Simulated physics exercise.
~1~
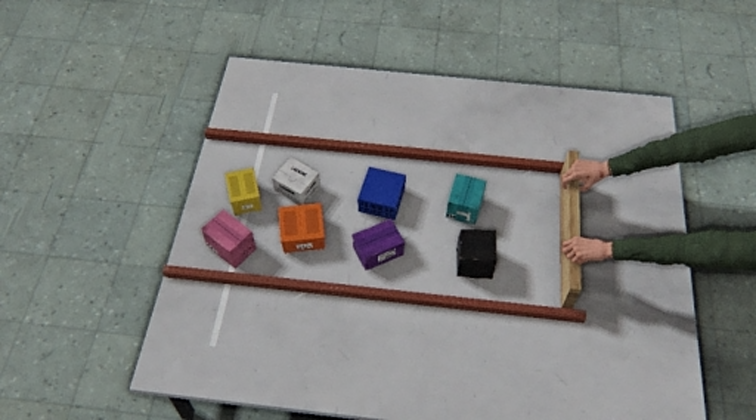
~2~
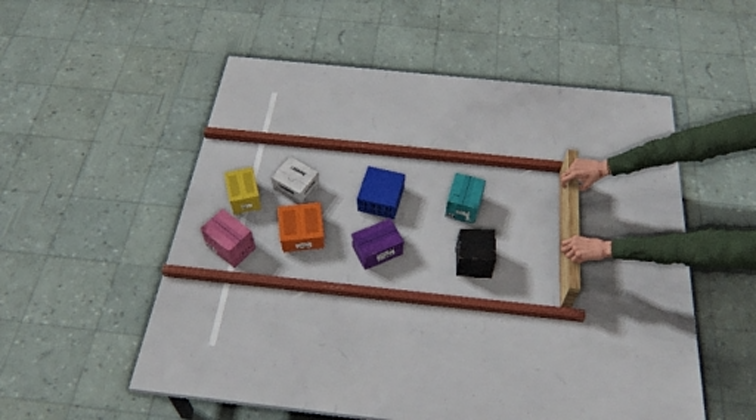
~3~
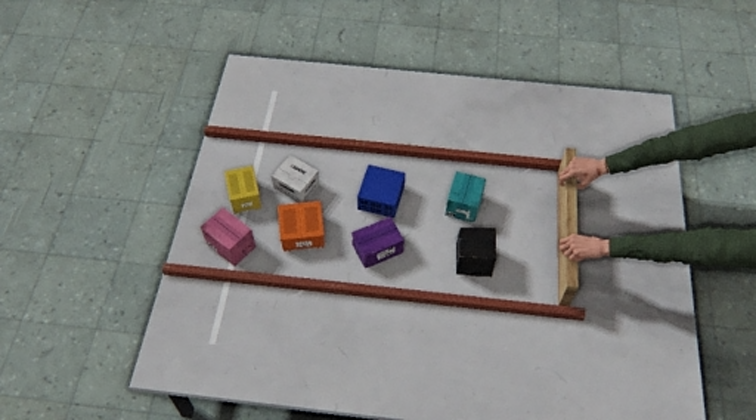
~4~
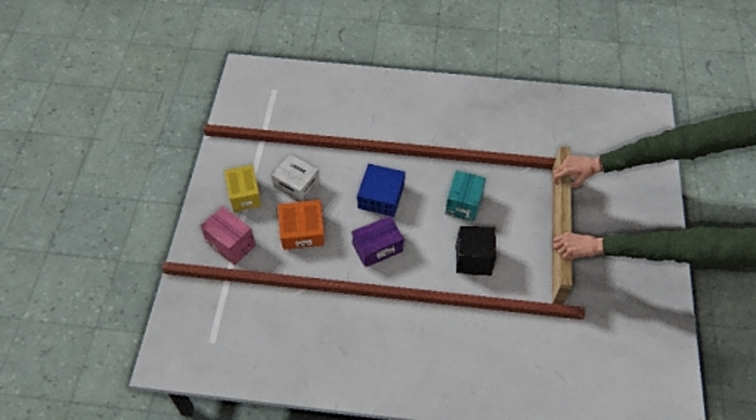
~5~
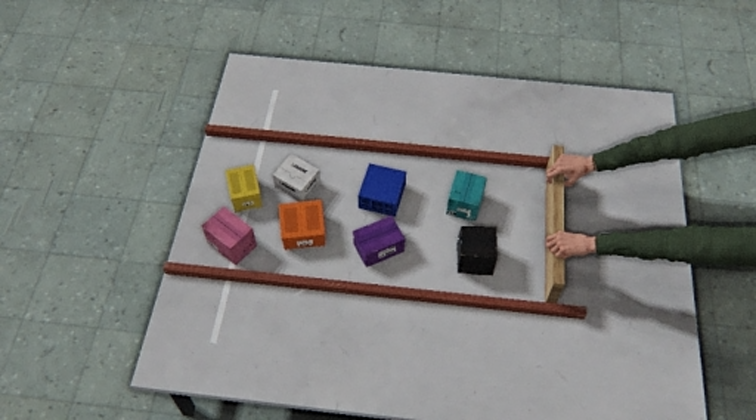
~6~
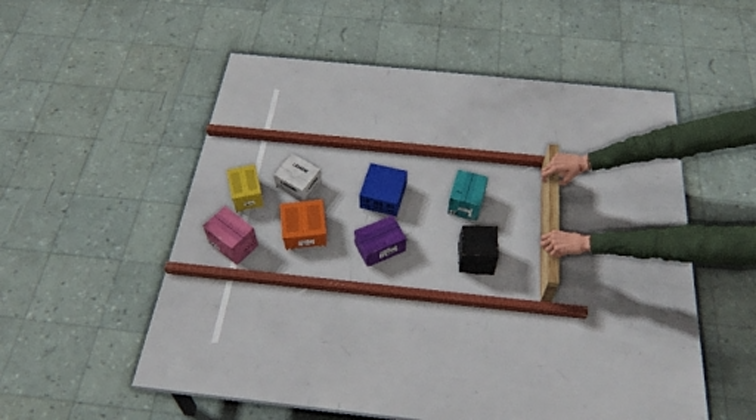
A wooden plank, gripped by two hands in dark green sleeves, rests at first at the right end of two reddish-brown battens, then slides slightly left between them. The eight coloured boxes, from pink and yellow at left to teal and black nearest the plank, stay in place, untouched.
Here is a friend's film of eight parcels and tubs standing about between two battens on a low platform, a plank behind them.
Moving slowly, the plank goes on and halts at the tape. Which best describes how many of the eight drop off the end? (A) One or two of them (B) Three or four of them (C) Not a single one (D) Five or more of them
Option B: Three or four of them.
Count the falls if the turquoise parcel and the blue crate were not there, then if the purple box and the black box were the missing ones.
First 1, then 1.
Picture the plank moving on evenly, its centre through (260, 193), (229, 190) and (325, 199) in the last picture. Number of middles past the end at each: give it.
3, 6, 0.
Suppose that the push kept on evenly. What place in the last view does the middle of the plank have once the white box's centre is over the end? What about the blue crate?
(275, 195) and then (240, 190), give or take.
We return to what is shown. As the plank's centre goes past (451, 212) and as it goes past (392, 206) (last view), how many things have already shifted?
Moved so far: 2, later 5.
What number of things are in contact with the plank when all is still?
Counting them up gives 2.
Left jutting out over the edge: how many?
Answer: 3.
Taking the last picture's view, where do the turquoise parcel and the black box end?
In the last picture the turquoise parcel sits at (238, 174) while the black box sits at (222, 224).
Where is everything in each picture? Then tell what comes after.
Pink box (229, 239); yellow tote (244, 192); white box (296, 182); plank (570, 228); tape (247, 207), in the first frame.
Yellow tote (243, 191); plank (569, 227), in the second frame.
White box (296, 180); black box (476, 252), in the third frame.
Pink box (229, 236); orange tote (301, 225), in the fourth frame.
Yellow tote (244, 189); blue crate (382, 190), in the fifth frame.
Pink box (231, 236); yellow tote (246, 189); white box (298, 178); plank (550, 222); tape (249, 203), in the sixth frame.
A little later, none off yet; pink box at rest near (231, 236); yellow tote at rest near (246, 189); white box at rest near (298, 178).
Next, none off yet; pink box shifted a little near (218, 242); yellow tote shifted a little near (232, 180); white box shifted about its own width near (267, 176).
When it is over, the number that fall off is three or four; down, orange tote, white box and yellow tote.
